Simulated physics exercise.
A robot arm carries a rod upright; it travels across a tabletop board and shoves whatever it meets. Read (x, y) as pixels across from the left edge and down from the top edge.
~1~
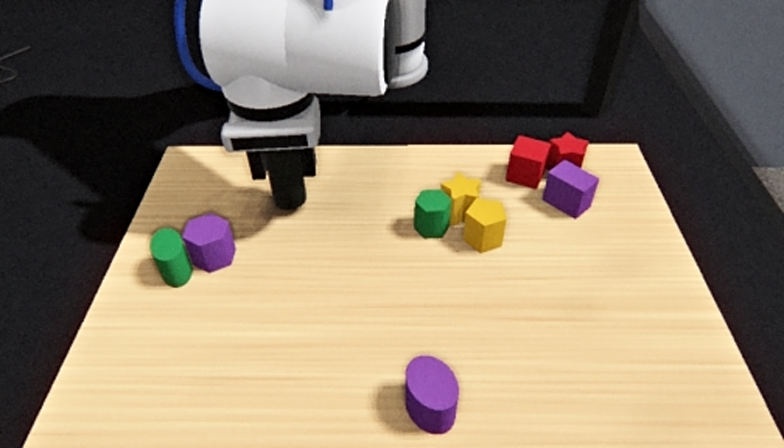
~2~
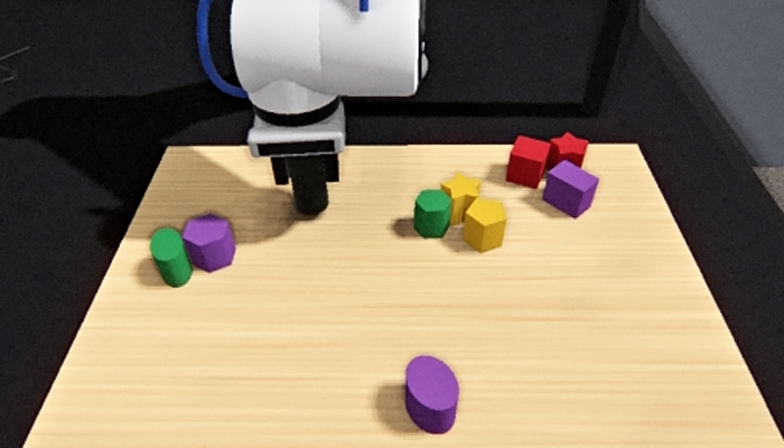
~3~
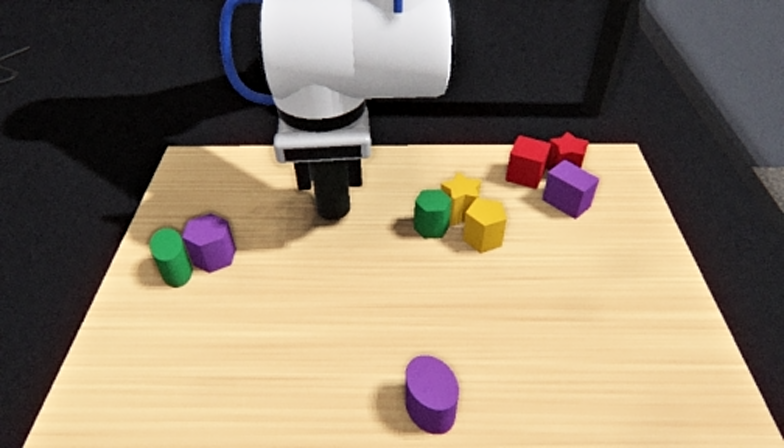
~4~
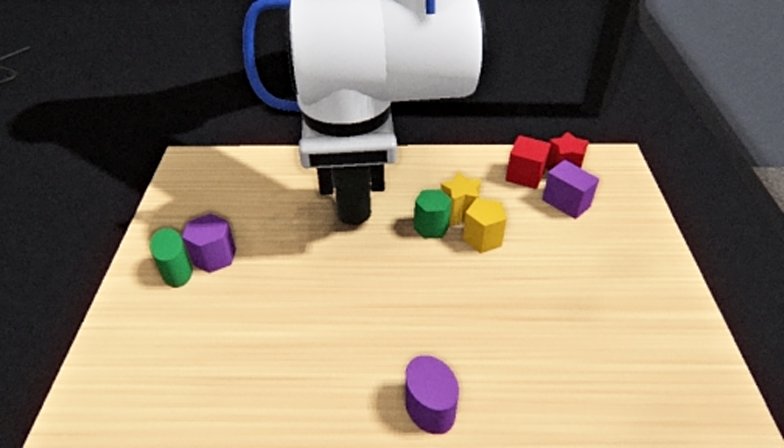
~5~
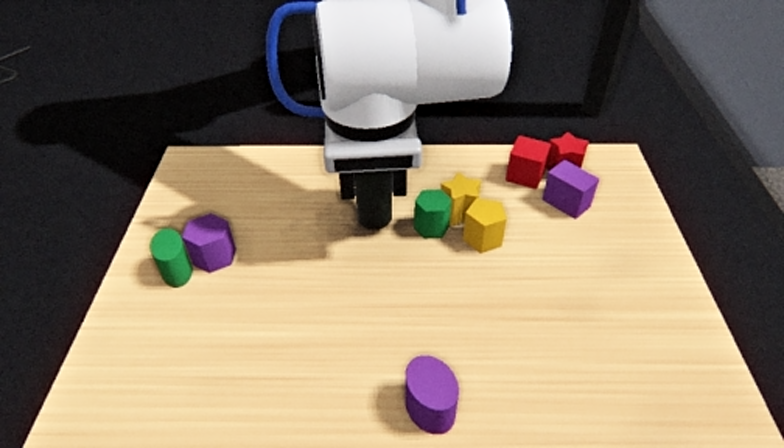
The video shows a white robot arm with a black rod moving steadily right and slightly toward the viewer over a wooden table, nearing a green six-sided block beside two yellow blocks, while all the colored blocks remain still.
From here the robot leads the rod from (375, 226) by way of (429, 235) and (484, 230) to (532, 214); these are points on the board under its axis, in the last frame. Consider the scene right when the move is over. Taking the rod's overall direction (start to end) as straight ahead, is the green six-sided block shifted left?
Short answer: No.
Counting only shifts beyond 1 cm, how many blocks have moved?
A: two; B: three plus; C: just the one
My pick is B.
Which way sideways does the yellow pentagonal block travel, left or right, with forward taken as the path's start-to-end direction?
Sideways, to the right.
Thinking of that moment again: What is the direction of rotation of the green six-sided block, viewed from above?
It turns clockwise.
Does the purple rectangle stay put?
Yes, that is what happens.
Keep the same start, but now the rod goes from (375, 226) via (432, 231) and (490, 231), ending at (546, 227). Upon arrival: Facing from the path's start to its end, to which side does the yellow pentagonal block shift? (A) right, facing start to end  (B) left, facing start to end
A
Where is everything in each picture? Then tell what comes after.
The first picture shows lower end of the rod (290, 199), tops of blocks, green six-sided block (433, 200), yellow star block (462, 185), yellow pentagonal block (487, 211), purple rectangle (574, 175).
The second picture shows rod (312, 204), blocks as before.
The third picture shows rod (334, 209), blocks as before.
The fourth picture shows rod (355, 214), blocks as before.
The fifth picture shows rod (375, 218), green six-sided block (433, 200), yellow star block (462, 185), yellow pentagonal block (487, 211), purple rectangle (574, 175).
What follows on the original path. One third of the way, rod (430, 227); green six-sided block (468, 203); yellow star block (475, 183), turned 50° anticlockwise; yellow pentagonal block (501, 212).
Two thirds of the way, rod (486, 223); green six-sided block (526, 203), turned 15° clockwise; yellow star block (487, 177), turned 100° anticlockwise; yellow pentagonal block (556, 218).
At the end, rod (533, 207); green six-sided block (571, 199), turned 75° clockwise; yellow star block (495, 173), turned 155° anticlockwise; yellow pentagonal block (572, 224), turned 50° clockwise; purple rectangle not moved.
